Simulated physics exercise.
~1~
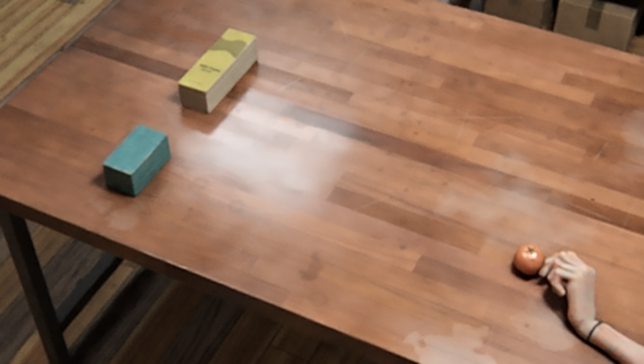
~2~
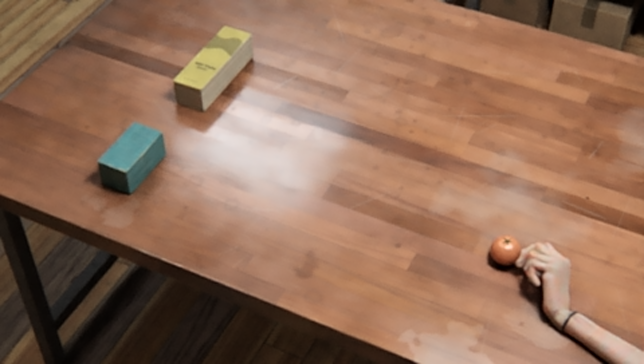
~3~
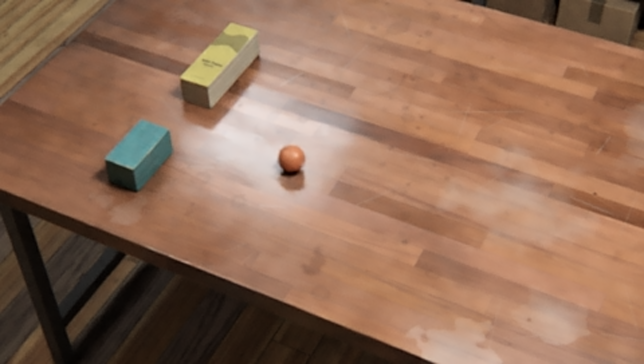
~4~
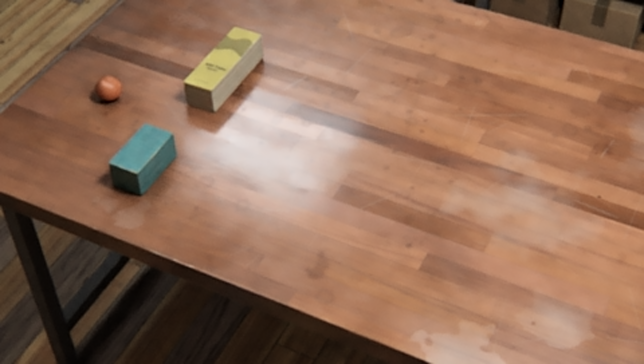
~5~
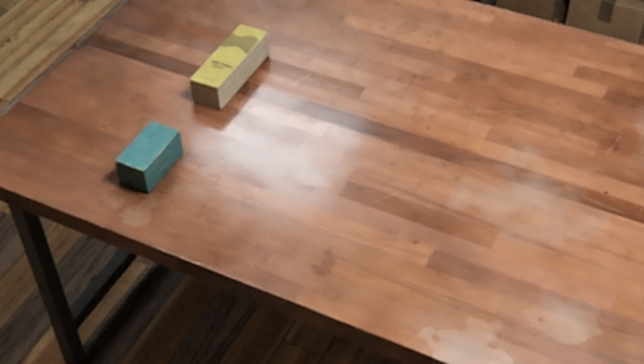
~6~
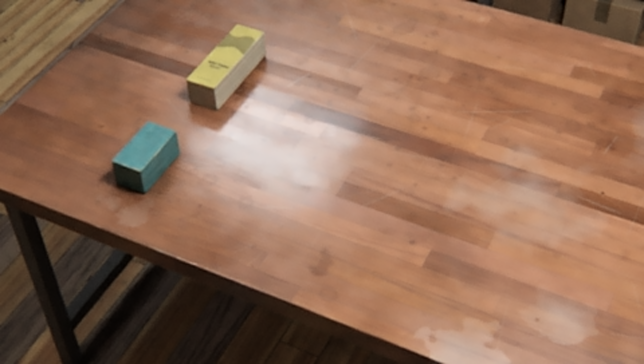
At first, a hand at the lower right of a wooden table holds a small orange tomato, while a turquoise block and a yellow book rest apart on the left. The hand pushes the tomato leftward and lets go, withdrawing from view. The tomato rolls quickly across the tabletop toward the opening between the two objects. It passes through the gap without shifting either of them and carries on toward the far left edge. Finally, the tomato is out of sight, and the block and book remain in their places as the view sways slightly.
